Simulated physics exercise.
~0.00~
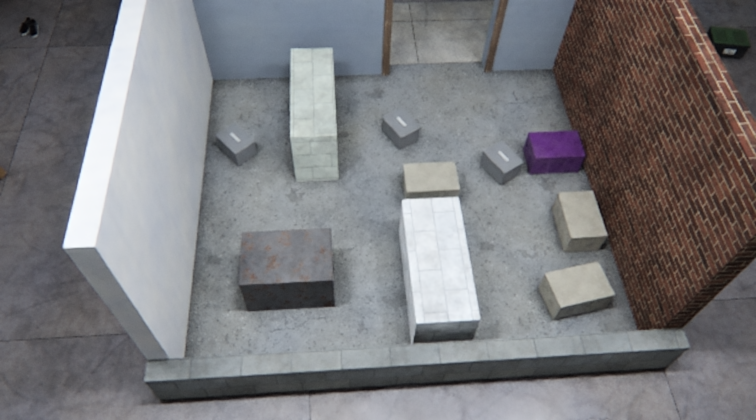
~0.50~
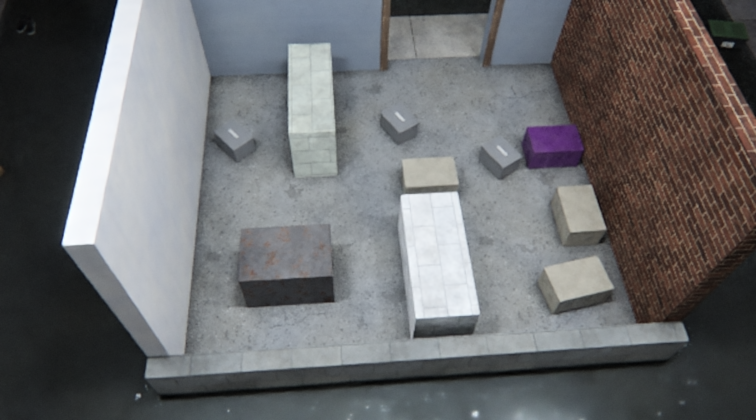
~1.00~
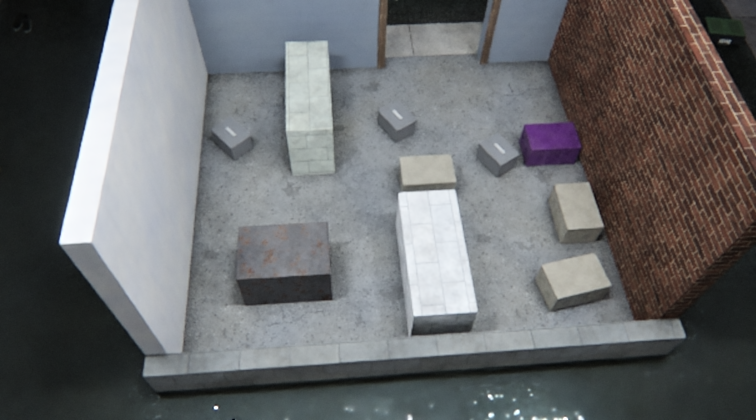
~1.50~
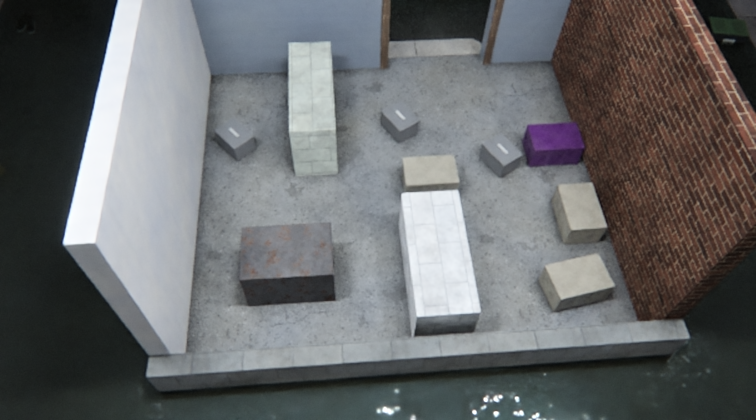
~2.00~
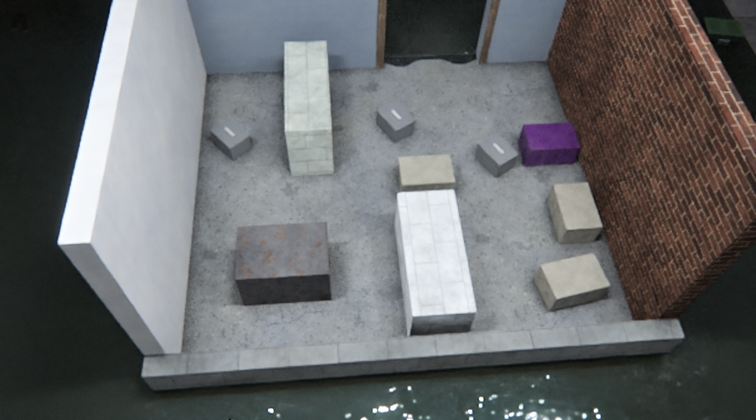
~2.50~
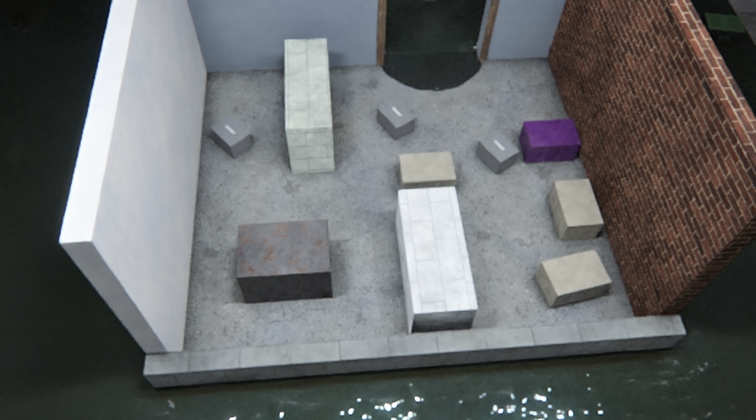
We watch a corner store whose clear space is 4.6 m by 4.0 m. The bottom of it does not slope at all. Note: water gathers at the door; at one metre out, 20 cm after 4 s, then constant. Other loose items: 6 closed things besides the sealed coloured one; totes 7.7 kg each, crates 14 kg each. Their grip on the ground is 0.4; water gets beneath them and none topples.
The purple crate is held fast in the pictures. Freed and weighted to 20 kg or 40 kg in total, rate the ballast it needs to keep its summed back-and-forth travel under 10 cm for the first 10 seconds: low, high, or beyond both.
High.
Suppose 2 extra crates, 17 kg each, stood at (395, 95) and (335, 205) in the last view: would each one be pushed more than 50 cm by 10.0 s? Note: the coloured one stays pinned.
The first is further, the second not as far.
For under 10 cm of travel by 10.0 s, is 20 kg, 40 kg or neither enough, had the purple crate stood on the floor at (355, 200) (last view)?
So heavier weight required.
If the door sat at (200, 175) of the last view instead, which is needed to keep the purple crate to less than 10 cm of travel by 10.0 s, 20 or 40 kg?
With that change, the lighter one suffices.
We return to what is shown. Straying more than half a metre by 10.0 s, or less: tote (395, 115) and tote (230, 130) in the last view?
Respectively: Threshold exceeded and threshold not reached.
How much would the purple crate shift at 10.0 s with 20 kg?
Displacement near 150 cm.
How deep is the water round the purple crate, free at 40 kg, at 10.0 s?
About 9 cm.
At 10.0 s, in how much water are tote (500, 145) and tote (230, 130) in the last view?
Some 14 cm at the first, some 3 cm at the second.
After 3.5 s the purple crate would be 0 cm from its start with 20 kg and 0 cm from its start with 40 kg; 0 cm of water round it then.
After 4.5 s the purple crate would be 0 cm from its start with 20 kg and 0 cm from its start with 40 kg; 4 cm of water round it then.
After 7.0 s the purple crate would be 55 cm from its start with 20 kg and 0 cm from its start with 40 kg; 7 cm of water round it then.
After 10.0 s the purple crate would be 171 cm from its start with 20 kg and 1 cm from its start with 40 kg; 9 cm of water round it then.
